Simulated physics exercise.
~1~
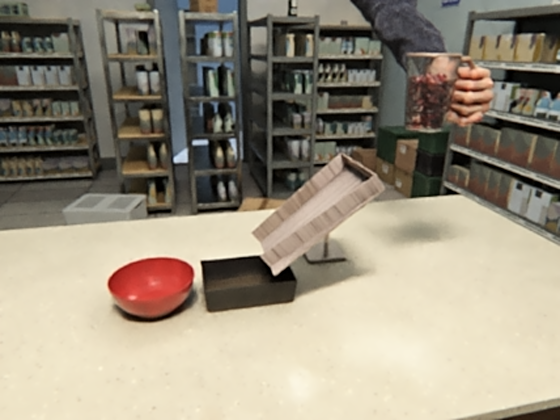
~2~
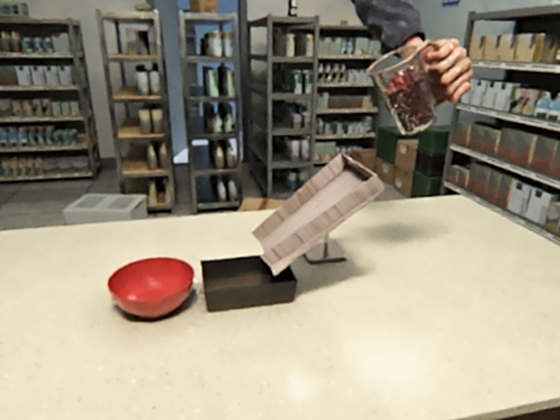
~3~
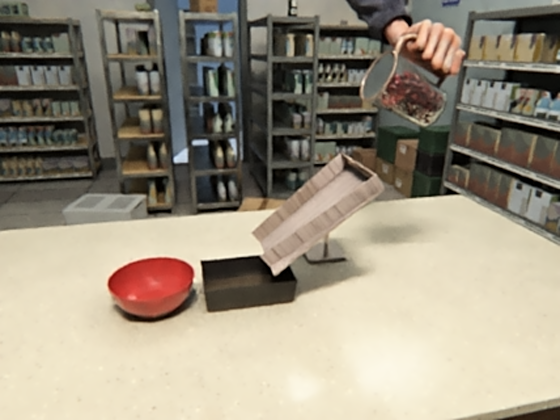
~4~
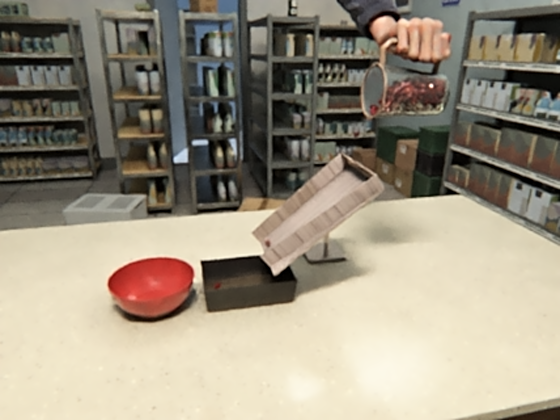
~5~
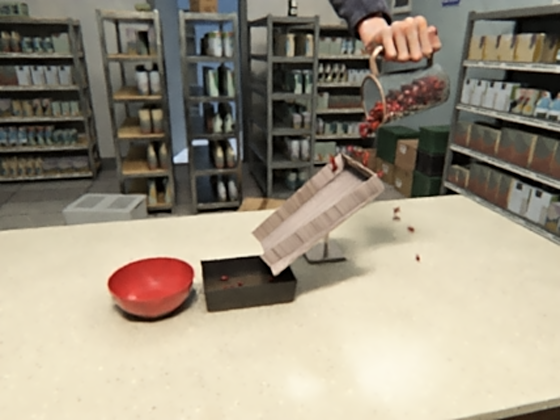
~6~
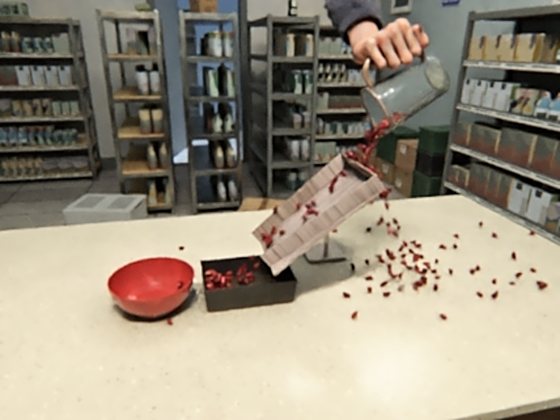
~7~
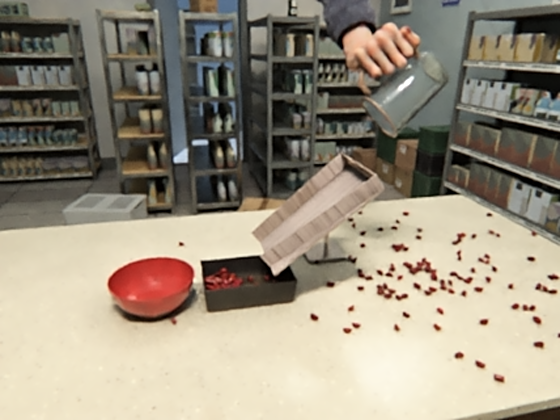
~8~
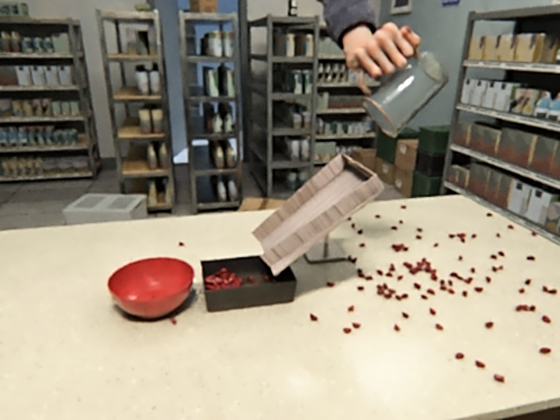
To begin with, a hand holds a clear cup of dark red beans above a sloping chute, with a black tin and a red bowl on the pale table below. The hand moves the cup slightly left and tips it onto its side. A few beans slide down the chute into the tin, and then, as the cup tilts further, they pour out in a rush. Many land in the tin, while others spill past the chute and scatter across the table to the right. Finally the emptied cup hangs tipped mouth-down, with beans in the tin, more strewn over the table, and the bowl empty.
